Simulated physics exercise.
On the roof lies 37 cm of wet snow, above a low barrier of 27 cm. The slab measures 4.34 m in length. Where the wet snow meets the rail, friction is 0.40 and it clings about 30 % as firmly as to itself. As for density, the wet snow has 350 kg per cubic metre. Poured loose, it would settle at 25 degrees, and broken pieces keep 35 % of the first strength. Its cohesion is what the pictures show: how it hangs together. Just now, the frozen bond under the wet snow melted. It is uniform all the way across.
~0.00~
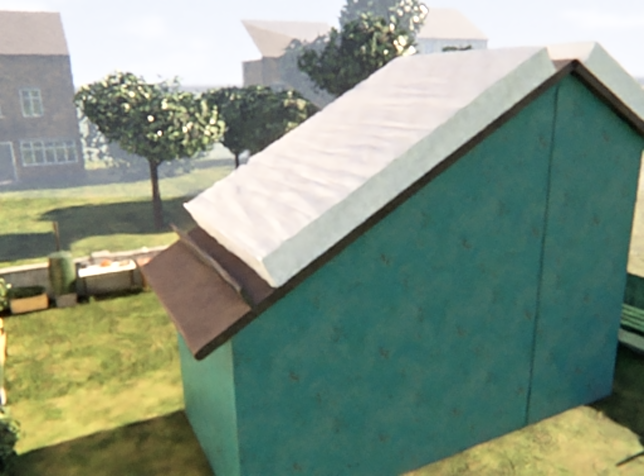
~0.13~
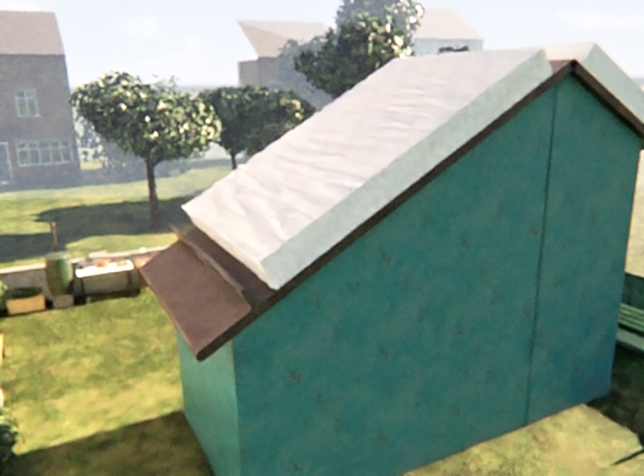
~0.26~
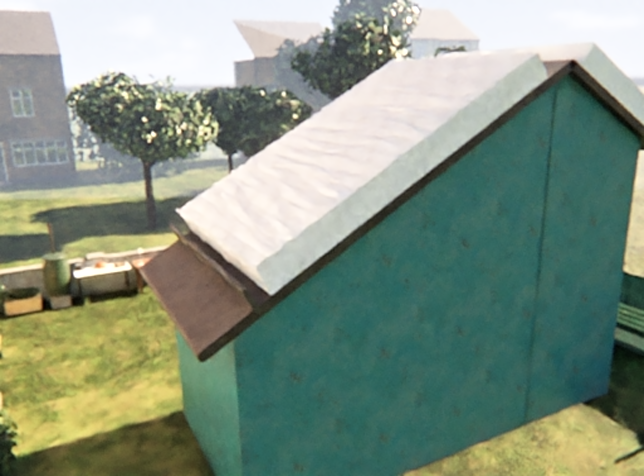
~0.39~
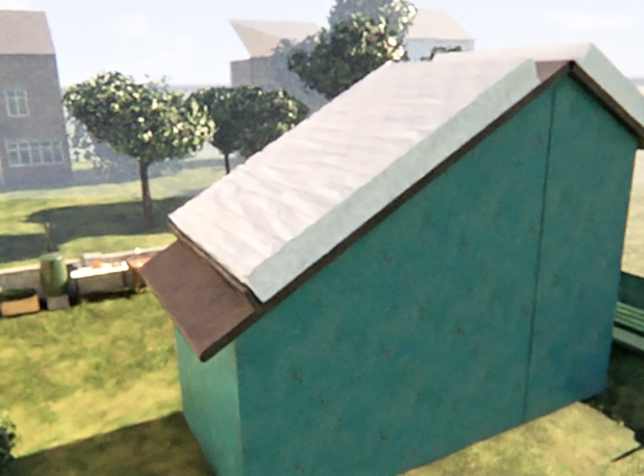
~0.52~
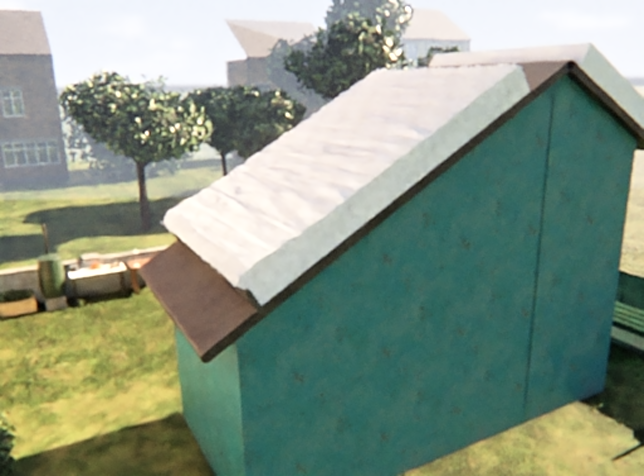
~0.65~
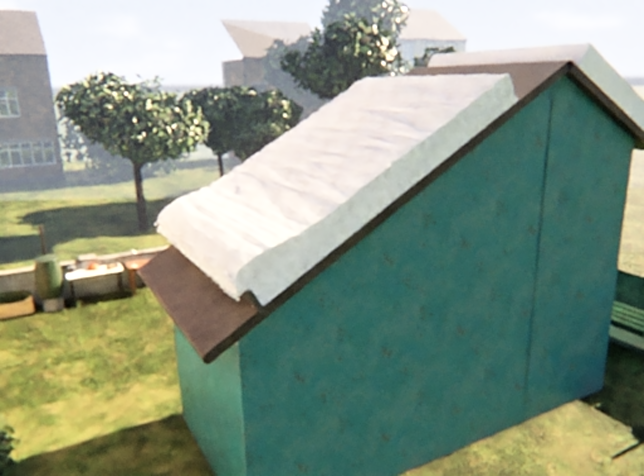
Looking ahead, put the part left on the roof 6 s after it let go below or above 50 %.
The part left up on the roof 6 s after it let go comes in beneath 50 %.
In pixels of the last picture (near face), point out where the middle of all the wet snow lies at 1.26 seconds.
Position: About (317, 238).
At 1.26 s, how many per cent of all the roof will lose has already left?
Roughly 10 percent.
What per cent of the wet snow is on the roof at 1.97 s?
It's some 60 percent by my reckoning.
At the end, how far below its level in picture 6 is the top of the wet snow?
Roughly 1.3 m.
By 1.26 s, 92 % of the snow is on the roof.
By 1.97 s, 60 % of the snow is on the roof.
By 2.69 s, 41 % of the snow is on the roof.
By 3.40 s, 36 % of the snow is on the roof.
By 6.00 s, at the end, 35 % of the snow is on the roof.
